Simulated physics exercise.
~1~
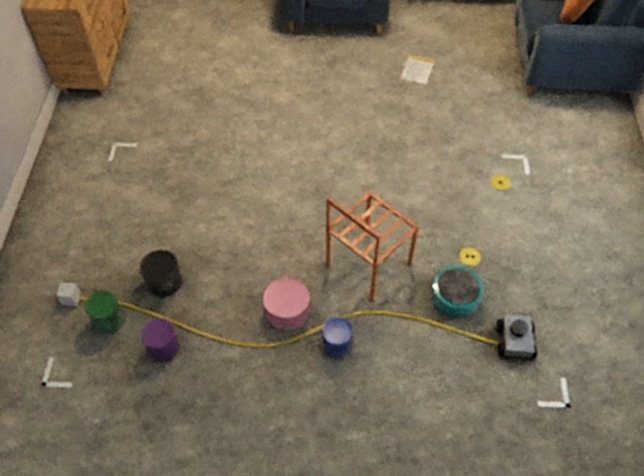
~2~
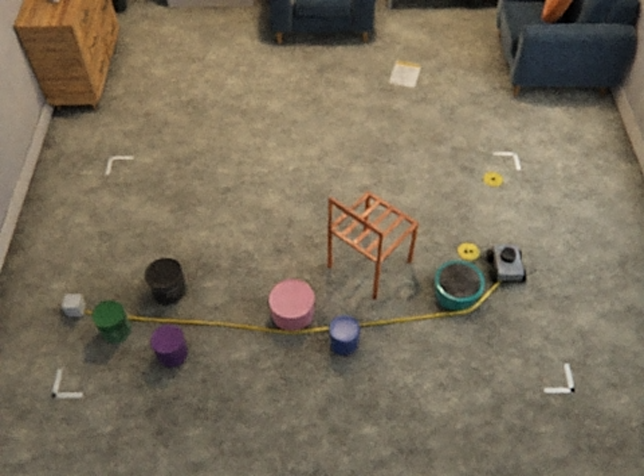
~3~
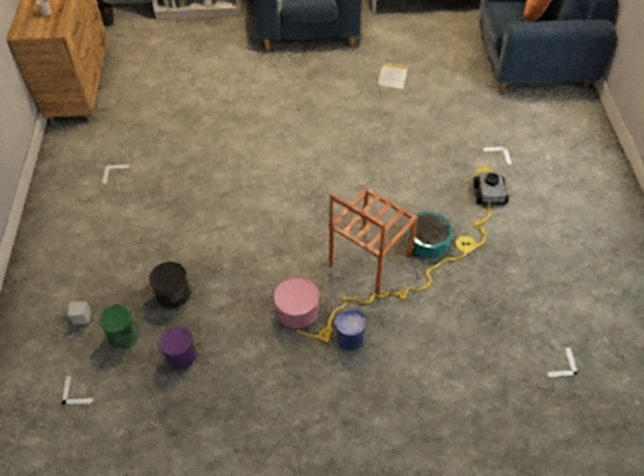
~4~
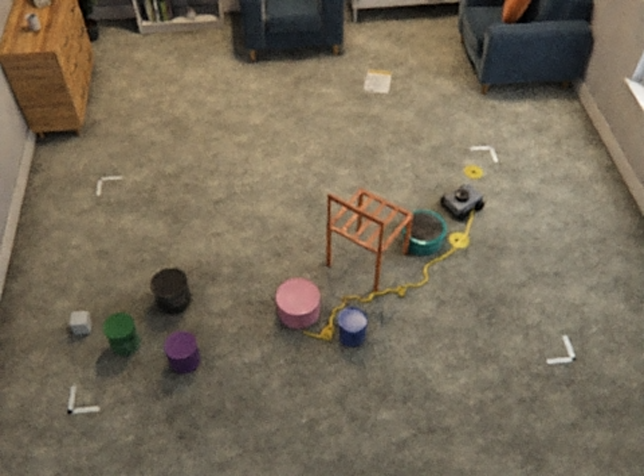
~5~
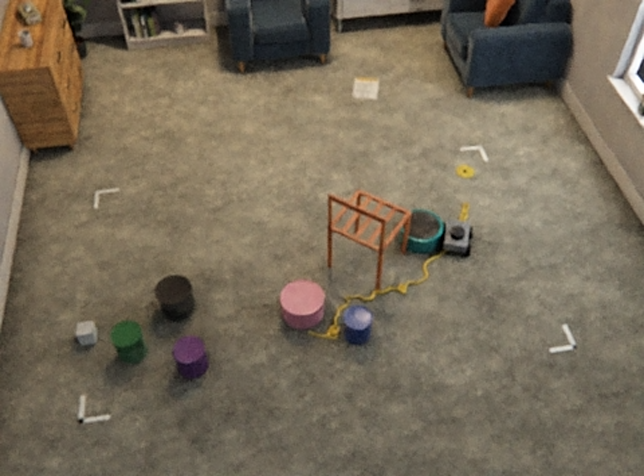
A small wheeled cart towing a yellow lead drives away past a teal pot toward the yellow marks; the lead pulls free at its far end and the pot shifts toward the orange chair. The cart then turns back and ends beside the pot, the slack lead trailing near the blue bin.
